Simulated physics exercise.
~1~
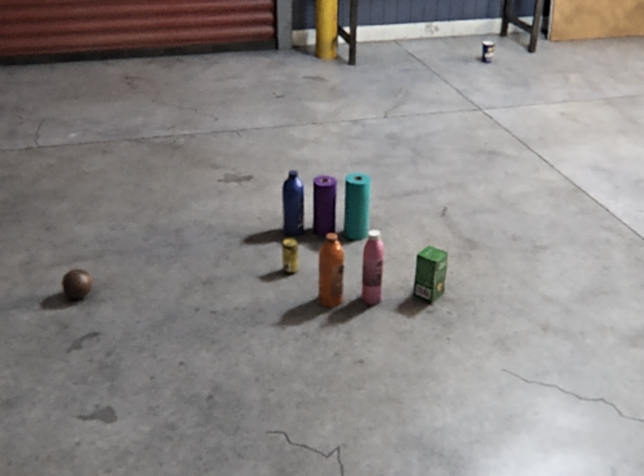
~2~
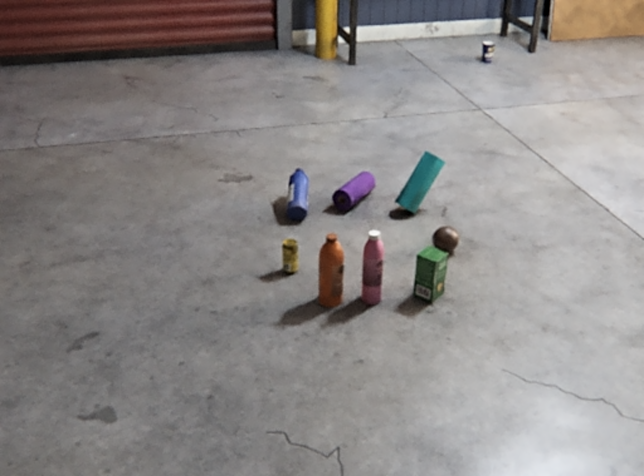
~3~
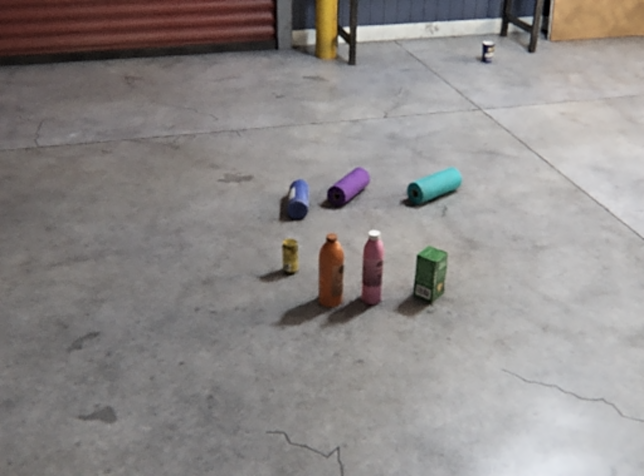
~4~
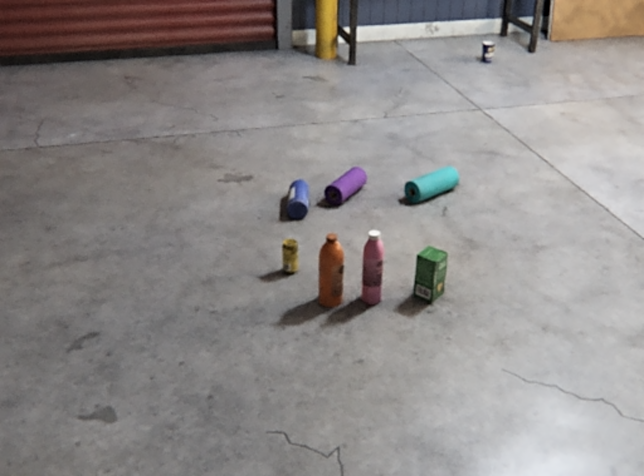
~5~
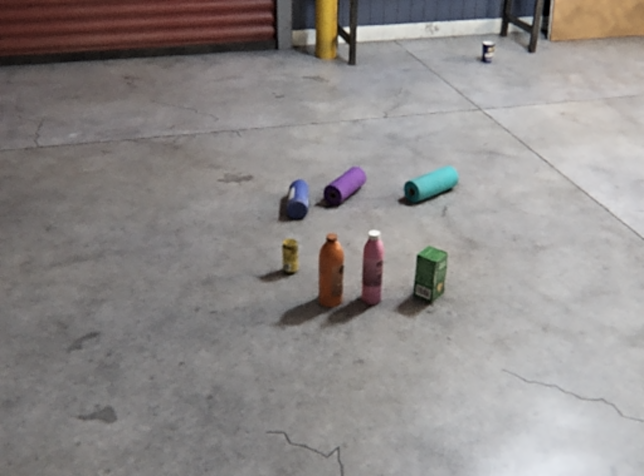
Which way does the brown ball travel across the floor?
The brown ball moves to the right.
